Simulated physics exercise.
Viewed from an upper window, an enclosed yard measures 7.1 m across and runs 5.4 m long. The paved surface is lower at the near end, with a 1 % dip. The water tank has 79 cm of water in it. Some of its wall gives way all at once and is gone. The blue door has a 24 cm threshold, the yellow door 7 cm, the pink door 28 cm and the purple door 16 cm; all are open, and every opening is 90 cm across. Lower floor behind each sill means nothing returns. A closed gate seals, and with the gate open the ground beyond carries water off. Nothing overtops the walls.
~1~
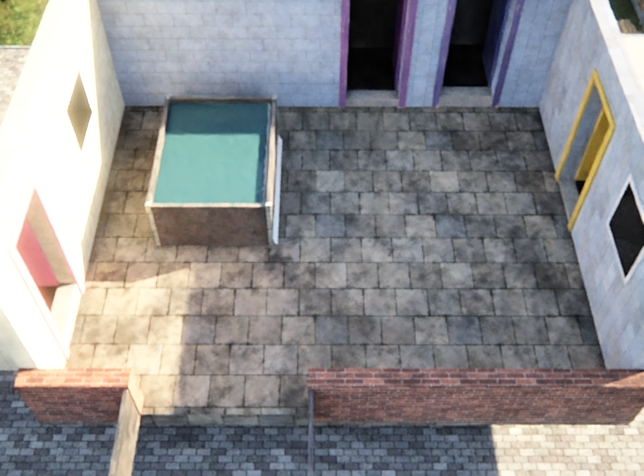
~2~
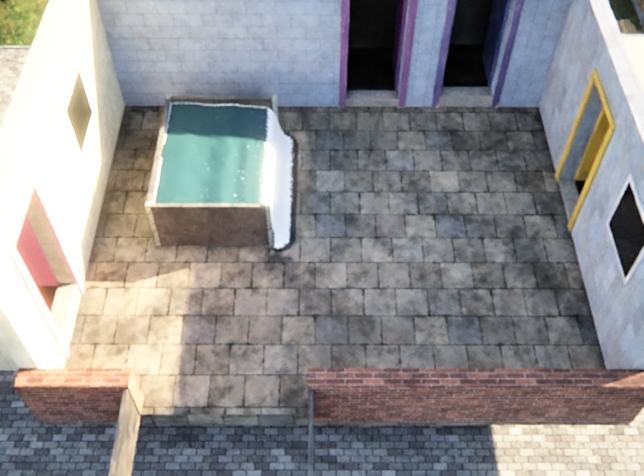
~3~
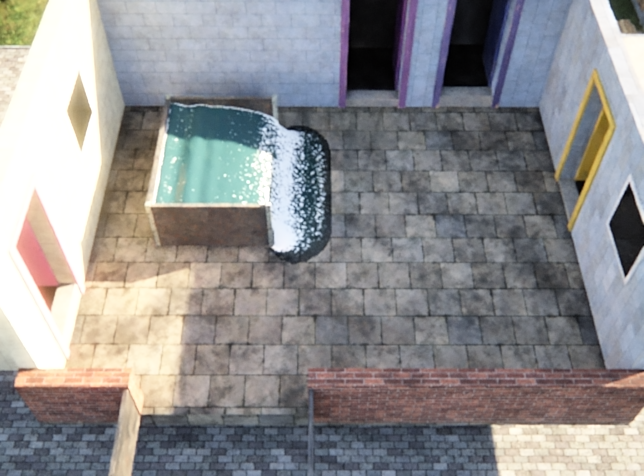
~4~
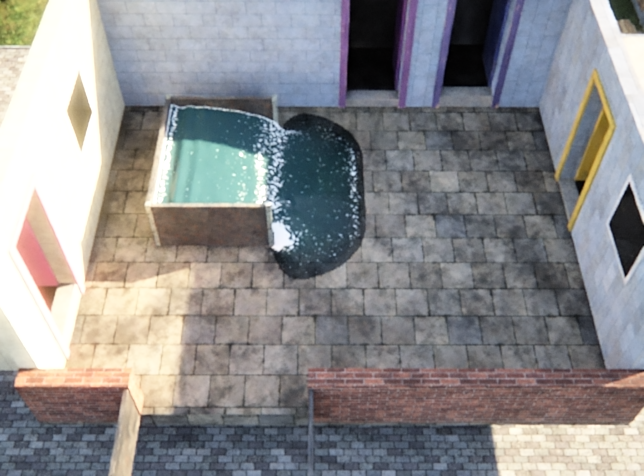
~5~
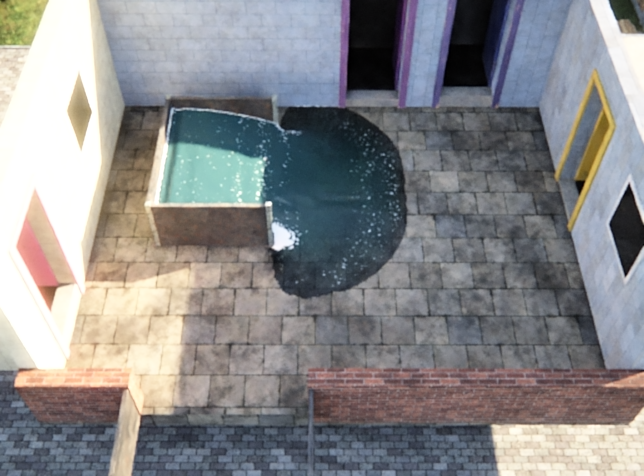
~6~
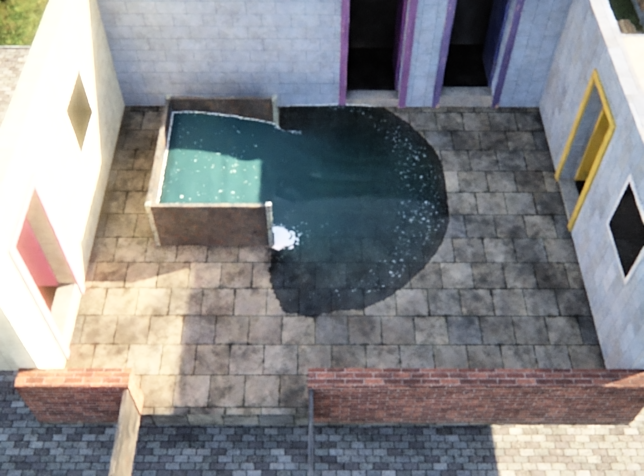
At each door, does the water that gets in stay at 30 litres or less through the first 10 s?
Taking them in turn: At the blue door, yes; at the yellow door, no; at the pink door, yes; at the purple door, yes.
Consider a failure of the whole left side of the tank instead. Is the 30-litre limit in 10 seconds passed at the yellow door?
Well, at yellow it would be too little.
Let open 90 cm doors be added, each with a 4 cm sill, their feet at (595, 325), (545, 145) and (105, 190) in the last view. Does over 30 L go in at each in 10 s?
Taking them in order, the first gets enough, the second enough and the third too little.
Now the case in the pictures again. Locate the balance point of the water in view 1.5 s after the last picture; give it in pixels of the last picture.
I'd put it close to (391, 200).
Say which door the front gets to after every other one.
I'd say the pink one.
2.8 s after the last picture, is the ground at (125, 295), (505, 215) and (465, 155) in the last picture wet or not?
The first point is not yet hit, the second is awash and the third is awash.
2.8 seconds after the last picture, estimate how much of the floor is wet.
Wet share: Near 60 percent.
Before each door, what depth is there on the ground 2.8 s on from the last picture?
Centimetres: Blue 20 / yellow 20 / pink 0 / purple 8.
Then, 0.7 s after the last picture water covers 55 % of the floor and is deepest (28 cm) near (278, 220); blue door 9 cm at the sill, 0 L in, yellow door 5 cm at the sill, 22 L in, pink door not reached, purple door 18 cm at the sill, 0 L in.
Then, 1.5 s after the last picture water covers 60 % of the floor and is deepest (44 cm) near (539, 121); blue door 13 cm at the sill, 0 L in, yellow door 18 cm at the sill, 149 L in, pink door not reached, purple door 13 cm at the sill, 0 L in.
Then, 2.8 s after the last picture water covers 60 % of the floor and is deepest (27 cm) near (609, 397); blue door 20 cm at the sill, 1 L in, yellow door 20 cm at the sill, 303 L in, pink door not reached, purple door 8 cm at the sill, 0 L in.
Then, 5.3 s after the last picture water covers 75 % of the floor and is deepest (20 cm) near (552, 397); blue door 6 cm at the sill, 1 L in, yellow door 9 cm at the sill, 358 L in, pink door not reached, purple door 6 cm at the sill, 0 L in.
Then, 9.3 s after the last picture water covers 95 % of the floor and is deepest (15 cm) near (59, 396); blue door 3 cm at the sill, 1 L in, yellow door 6 cm at the sill, 362 L in, pink door 11 cm at the sill, 0 L in, purple door 3 cm at the sill, 0 L in.
